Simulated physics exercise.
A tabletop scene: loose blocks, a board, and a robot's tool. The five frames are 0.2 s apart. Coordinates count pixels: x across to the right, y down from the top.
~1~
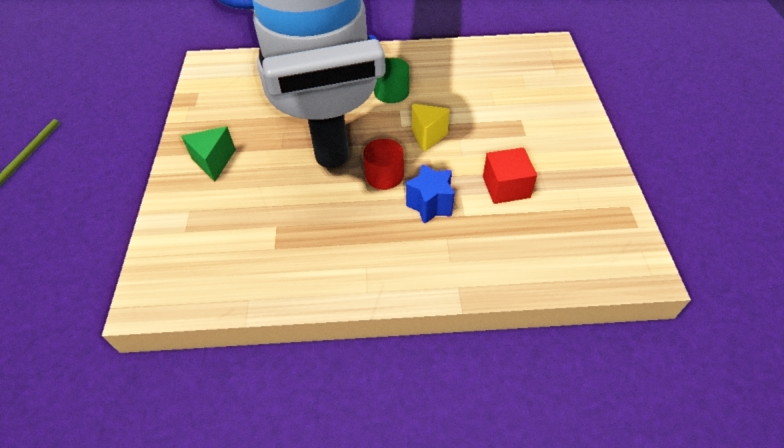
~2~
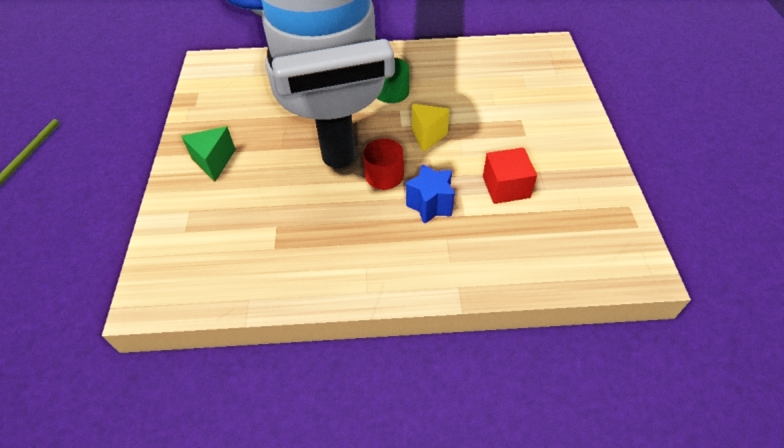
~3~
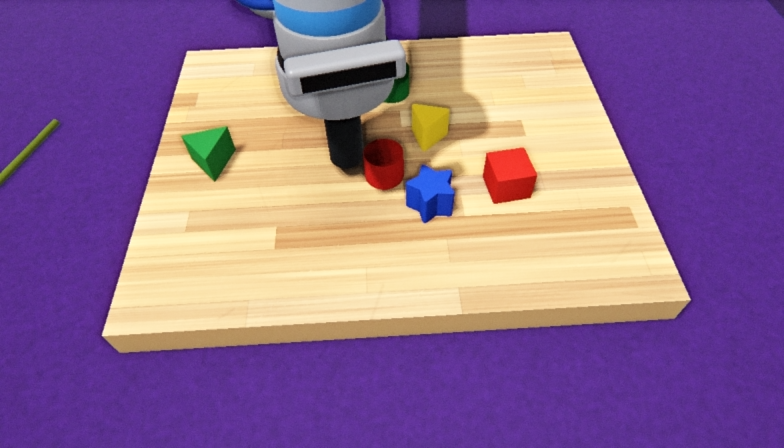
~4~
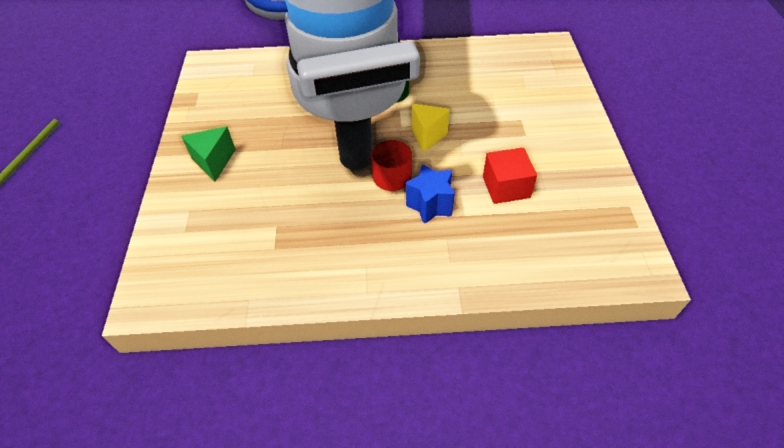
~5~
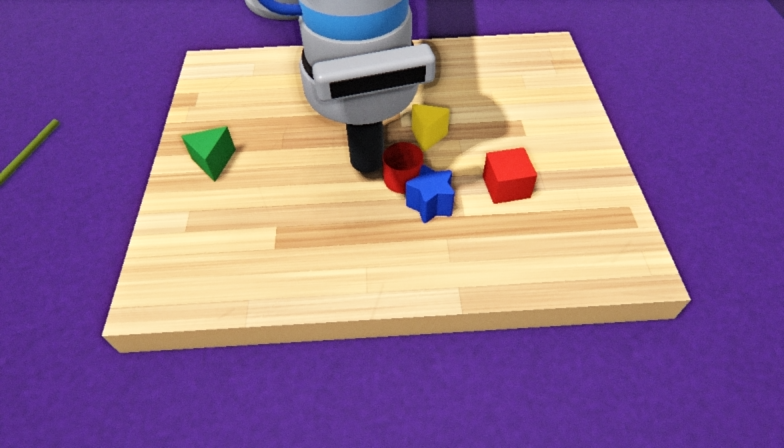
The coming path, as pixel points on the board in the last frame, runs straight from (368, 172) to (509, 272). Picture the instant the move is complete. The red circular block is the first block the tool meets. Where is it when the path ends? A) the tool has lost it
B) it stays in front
Letter A.
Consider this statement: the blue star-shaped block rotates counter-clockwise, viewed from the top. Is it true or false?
It is true.
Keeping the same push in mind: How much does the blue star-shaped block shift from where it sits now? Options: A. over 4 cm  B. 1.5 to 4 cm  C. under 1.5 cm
I'll go with A - over 4 cm.
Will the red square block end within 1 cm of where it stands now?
I'd say yes.
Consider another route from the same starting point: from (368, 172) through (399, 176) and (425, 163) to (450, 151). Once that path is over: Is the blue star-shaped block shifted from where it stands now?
Final answer: Yes.
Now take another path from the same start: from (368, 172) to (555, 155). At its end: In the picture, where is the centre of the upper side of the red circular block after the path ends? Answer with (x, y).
At the end it should sit near (487, 167).
On the path given first. One third of the way, tool at (411, 191); red circular block at (443, 162); blue star-shaped block at (452, 190), turned 45° clockwise.
Two thirds of the way, tool at (460, 225); red circular block at (444, 162); blue star-shaped block at (498, 207), turned 25° clockwise.
At the end, tool at (512, 261); red circular block at (444, 162); blue star-shaped block at (516, 212), turned 20° anticlockwise; red square block unmoved.
